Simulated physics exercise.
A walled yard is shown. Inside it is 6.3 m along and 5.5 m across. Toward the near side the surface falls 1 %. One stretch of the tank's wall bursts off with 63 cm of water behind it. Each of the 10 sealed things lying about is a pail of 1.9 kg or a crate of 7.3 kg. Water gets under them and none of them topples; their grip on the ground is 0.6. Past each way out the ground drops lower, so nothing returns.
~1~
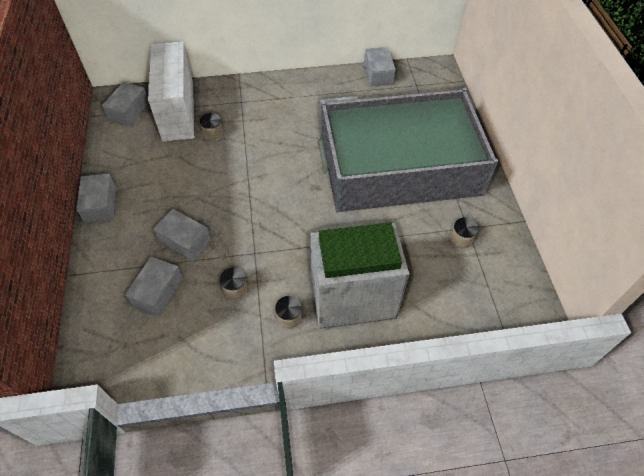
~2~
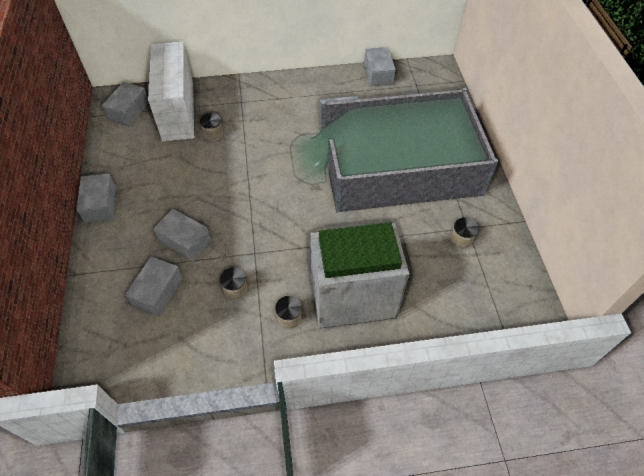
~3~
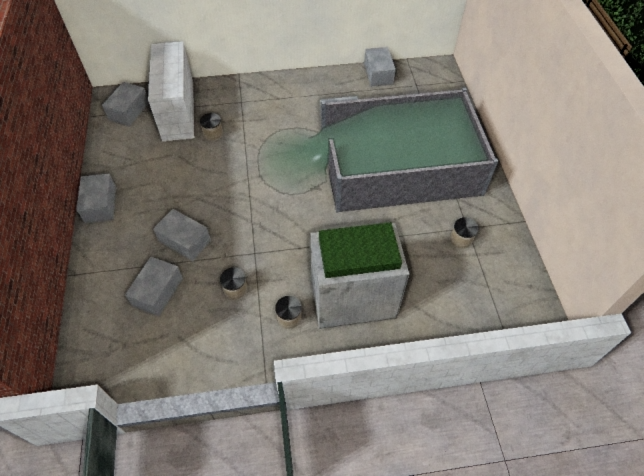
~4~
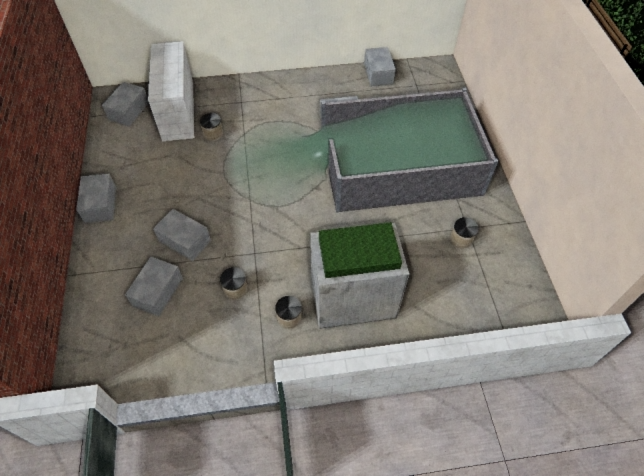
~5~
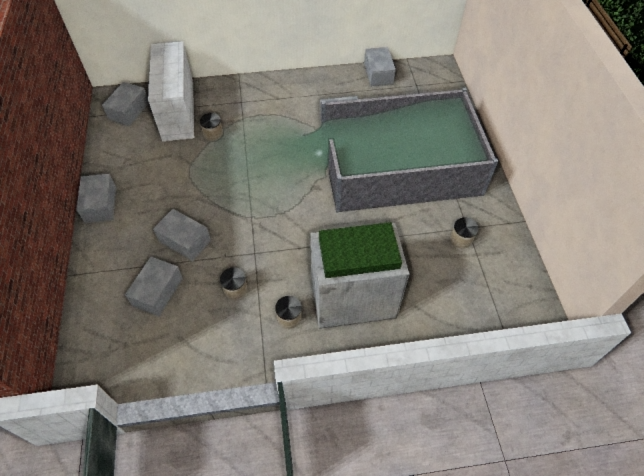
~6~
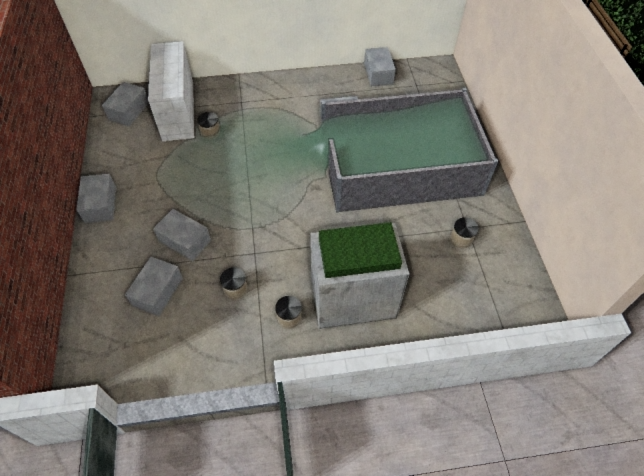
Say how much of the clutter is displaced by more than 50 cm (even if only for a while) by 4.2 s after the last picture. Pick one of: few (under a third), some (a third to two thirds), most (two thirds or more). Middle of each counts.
Some.
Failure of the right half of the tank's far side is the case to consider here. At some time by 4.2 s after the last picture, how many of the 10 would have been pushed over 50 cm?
So the tally would be 3.
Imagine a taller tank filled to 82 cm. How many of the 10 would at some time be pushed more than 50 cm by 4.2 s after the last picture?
Then the count would be 6.
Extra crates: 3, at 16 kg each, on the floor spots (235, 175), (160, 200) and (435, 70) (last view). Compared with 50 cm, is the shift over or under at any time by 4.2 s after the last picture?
Respectively: Tops it; tops it; doesn't reach it.
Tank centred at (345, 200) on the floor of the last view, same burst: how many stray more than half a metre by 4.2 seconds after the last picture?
The count would be 5.
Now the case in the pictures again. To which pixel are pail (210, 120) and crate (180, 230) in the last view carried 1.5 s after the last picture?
Near (223, 60) and (155, 256).
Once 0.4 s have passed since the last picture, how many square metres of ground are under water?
That flooded area is roughly 10.5 m2.
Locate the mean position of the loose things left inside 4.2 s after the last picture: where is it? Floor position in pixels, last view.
Centred roughly on (294, 215).
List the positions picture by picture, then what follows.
A pail at (210, 120), on the bottom; a pail at (288, 307) rests on the ground; 2.9 m2 under water; 0 of 10 have shifted, in the first frame.
A pail at (210, 120), on the bottom; a pail at (288, 307) rests on the ground; 3.4 m2 under water; 0 of 10 have shifted, in the second frame.
A pail at (210, 120), on the bottom; a pail at (288, 307), on the bottom; water covers 4.0 m2; 0 of 10 have shifted, in the third frame.
A pail at (210, 120), on the bottom; a pail at (288, 307), on the bottom; 4.9 m2 under water; 0 of 10 have shifted, in the fourth frame.
A pail at (210, 120) rests on the ground; a pail at (288, 307) rests on the ground; 6.0 m2 under water; 0 of 10 have shifted, in the fifth frame.
A pail at (208, 119), on the bottom, 5 cm from its start; a pail at (288, 307), on the bottom; water covers 7.2 m2; 0 of 10 have shifted, in the sixth frame.
Then, 0.4 s after the last picture 0 of 10 are over 50 cm from their spots; 1 afloat.
Then, 1.5 s after the last picture 2 of 10 are over 50 cm from their spots; 3 afloat.
Then, 2.8 s after the last picture 4 of 10 are over 50 cm from their spots; 5 afloat.
Then, 4.2 s after the last picture 6 of 10 are over 50 cm from their spots, and 6 have been at some point; 4 afloat.
